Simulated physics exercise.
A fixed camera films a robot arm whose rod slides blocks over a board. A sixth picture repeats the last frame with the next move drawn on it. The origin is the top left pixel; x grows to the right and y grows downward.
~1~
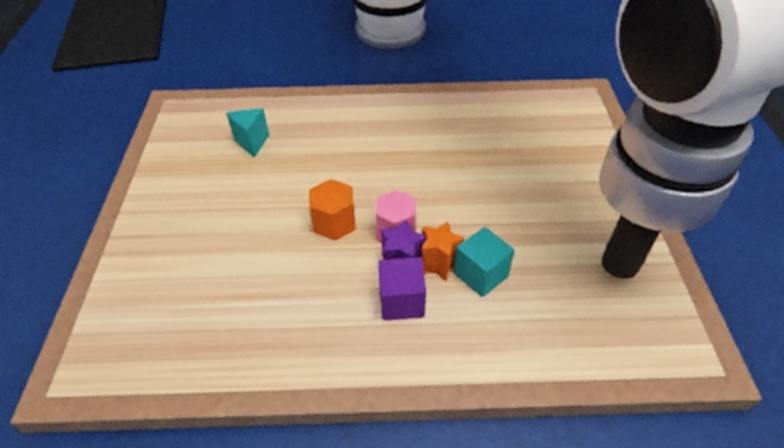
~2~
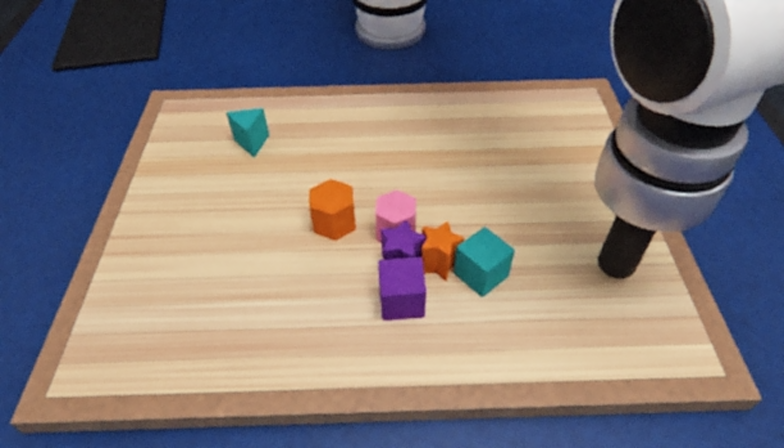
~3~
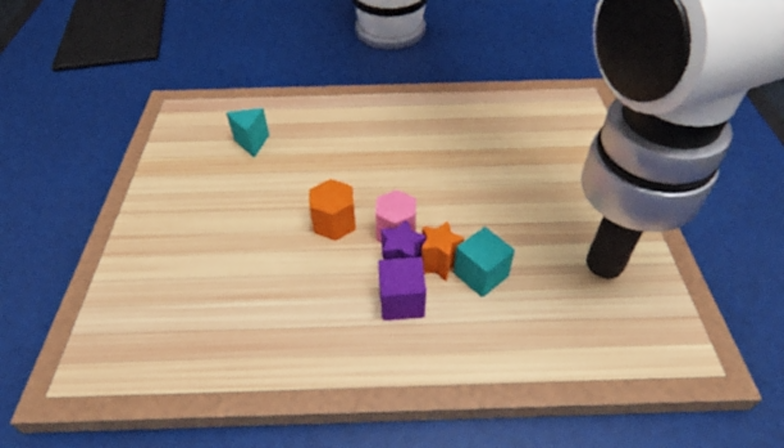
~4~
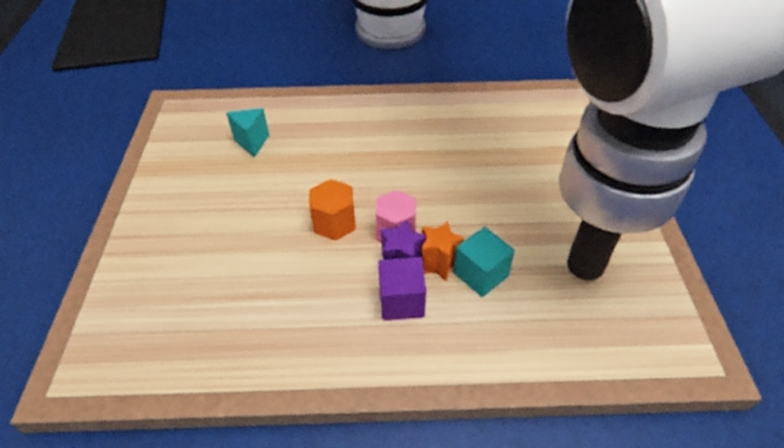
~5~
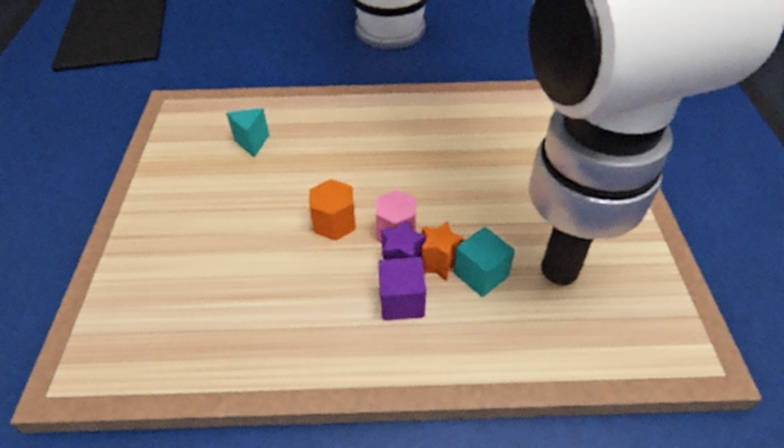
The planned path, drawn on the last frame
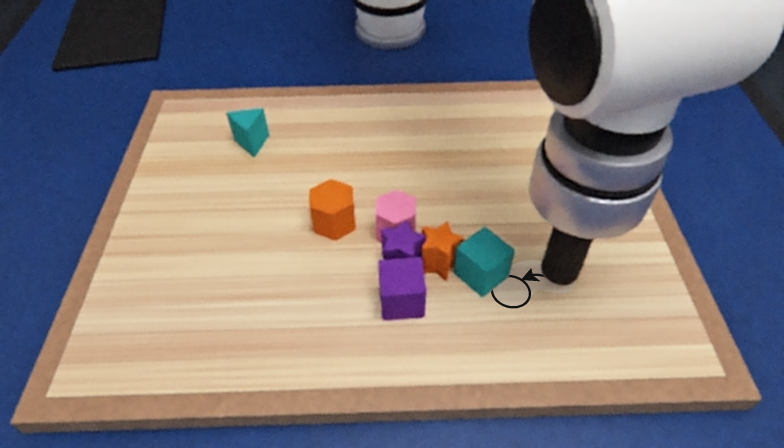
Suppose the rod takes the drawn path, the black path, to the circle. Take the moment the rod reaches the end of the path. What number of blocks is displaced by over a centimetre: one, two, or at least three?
By the end of the path, one block has moved more than about a centimetre.
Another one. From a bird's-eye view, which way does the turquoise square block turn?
Looking down: Clockwise.
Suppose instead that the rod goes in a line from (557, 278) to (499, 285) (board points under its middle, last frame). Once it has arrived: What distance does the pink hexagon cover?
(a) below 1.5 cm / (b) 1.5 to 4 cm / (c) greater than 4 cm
a (below 1.5 cm)
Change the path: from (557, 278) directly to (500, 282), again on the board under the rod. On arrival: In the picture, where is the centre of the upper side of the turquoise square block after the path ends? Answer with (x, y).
It should be at about (457, 248).
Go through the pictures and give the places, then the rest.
In the first picture, lower end of the rod (620, 265), tops of blocks, pink hexagon (396, 206), purple star (402, 238), orange star (441, 237), turquoise square block (486, 248).
In the second picture, rod (616, 265), blocks as before.
In the third picture, rod (604, 265), blocks as before.
In the fourth picture, rod (585, 266), blocks as before.
In the fifth picture, rod (560, 271), pink hexagon (396, 206), purple star (402, 238), orange star (441, 237), turquoise square block (486, 248).
The drawn path runs from (557, 278) via (538, 275) and (521, 279), ending at (511, 291).
The first path, step by step. Halfway along, rod (530, 269); nothing pushed yet.
At the end, rod (513, 285); pink hexagon (394, 204); purple star (398, 237); orange star (435, 235), turned 15° clockwise; turquoise square block (470, 255), turned 25° clockwise.
